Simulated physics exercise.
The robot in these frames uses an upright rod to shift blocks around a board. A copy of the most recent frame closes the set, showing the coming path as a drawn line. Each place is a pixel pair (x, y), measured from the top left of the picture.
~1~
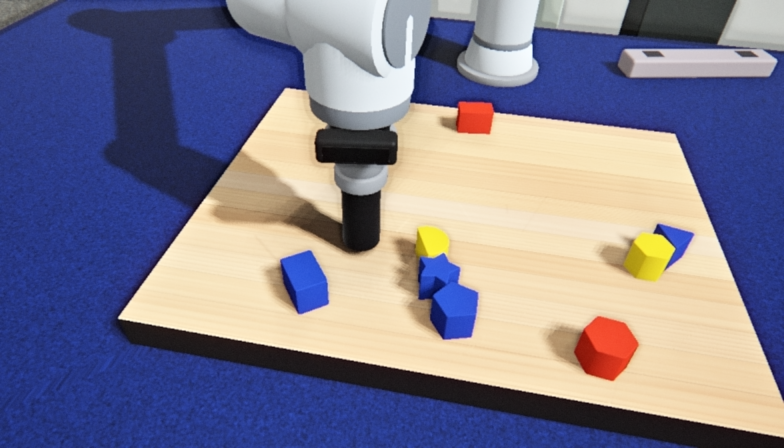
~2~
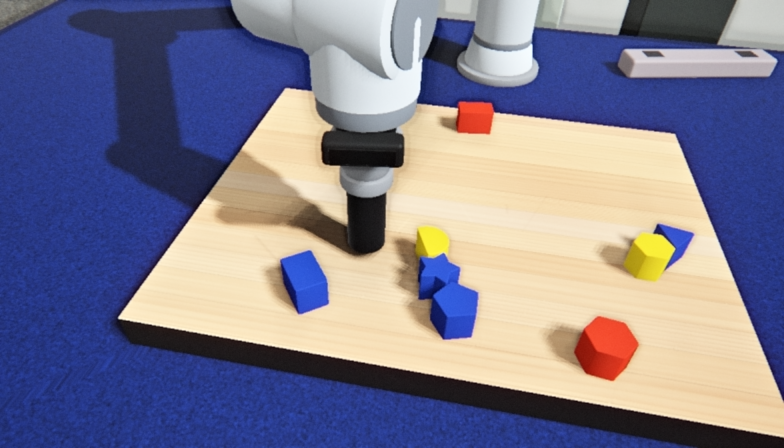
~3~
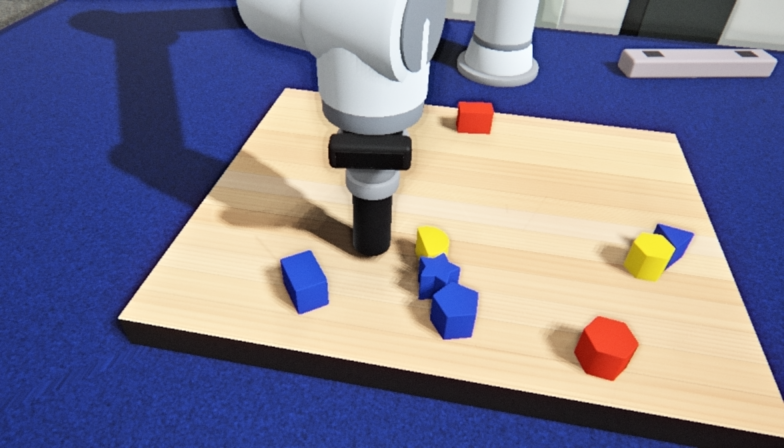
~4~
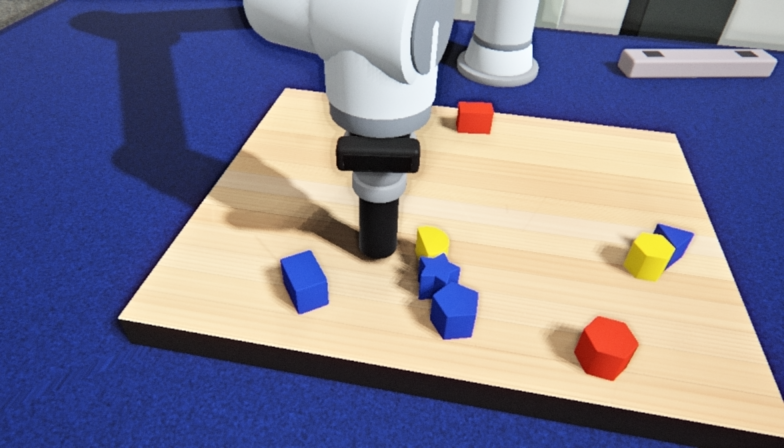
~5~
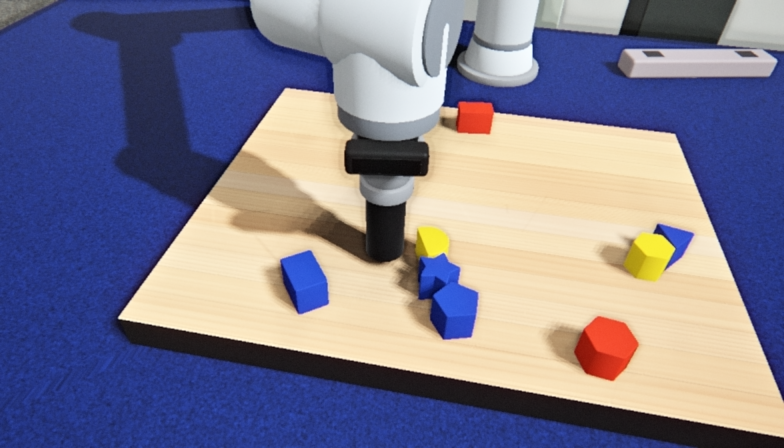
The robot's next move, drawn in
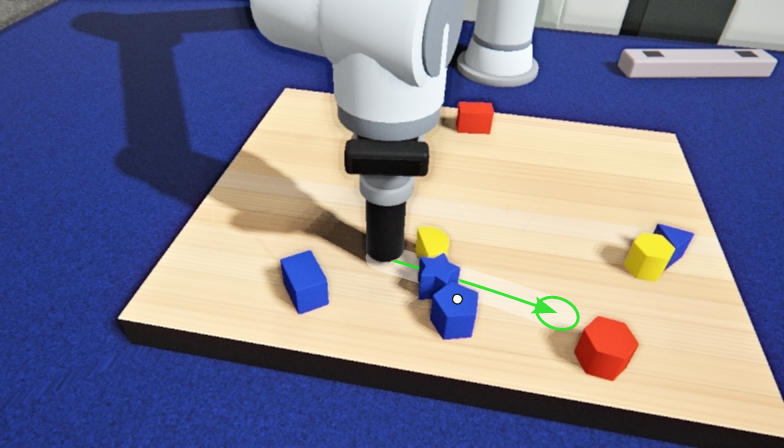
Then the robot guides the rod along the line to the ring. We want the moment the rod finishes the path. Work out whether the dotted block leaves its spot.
At the end, its place is different.
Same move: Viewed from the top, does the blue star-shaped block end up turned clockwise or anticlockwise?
Looking down on the board, it turns clockwise.
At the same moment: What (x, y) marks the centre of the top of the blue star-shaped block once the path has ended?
I'd say the blue star-shaped block ends with its top centre at (486, 291).
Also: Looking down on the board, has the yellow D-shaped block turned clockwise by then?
Short answer: No.
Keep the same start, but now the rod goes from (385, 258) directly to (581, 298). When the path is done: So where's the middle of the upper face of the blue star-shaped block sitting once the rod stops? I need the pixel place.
The centre of its top face lies at (473, 277).
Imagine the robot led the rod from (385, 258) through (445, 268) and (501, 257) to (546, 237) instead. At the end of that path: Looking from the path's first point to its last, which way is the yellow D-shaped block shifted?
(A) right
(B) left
A
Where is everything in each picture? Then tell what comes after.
The first frame shows tip of the rod (362, 239), middles of tops, yellow D-shaped block (434, 238), blue star-shaped block (439, 266), blue pentagonal block (457, 299), red hexagon (612, 336).
The second frame shows rod (367, 241), nothing pushed.
The third frame shows rod (372, 244), nothing pushed.
The fourth frame shows rod (378, 246), nothing pushed.
The fifth frame shows rod (385, 249), yellow D-shaped block (434, 238), blue star-shaped block (439, 266), blue pentagonal block (457, 299), red hexagon (612, 336).
The line goes from (385, 258) directly to (557, 313); the dot is on the blue pentagonal block.
The first path, step by step. One third of the way, rod (440, 266); yellow D-shaped block (472, 244), turned 20° anticlockwise; blue star-shaped block (455, 279), turned 60° clockwise; blue pentagonal block (461, 309).
Two thirds of the way, rod (499, 284); yellow D-shaped block (497, 243), turned 50° anticlockwise; blue star-shaped block (485, 291); blue pentagonal block (461, 317).
At the end, rod (560, 305); yellow D-shaped block (497, 243), turned 50° anticlockwise; blue star-shaped block (486, 291), turned 125° clockwise; blue pentagonal block (461, 317); red hexagon unmoved.
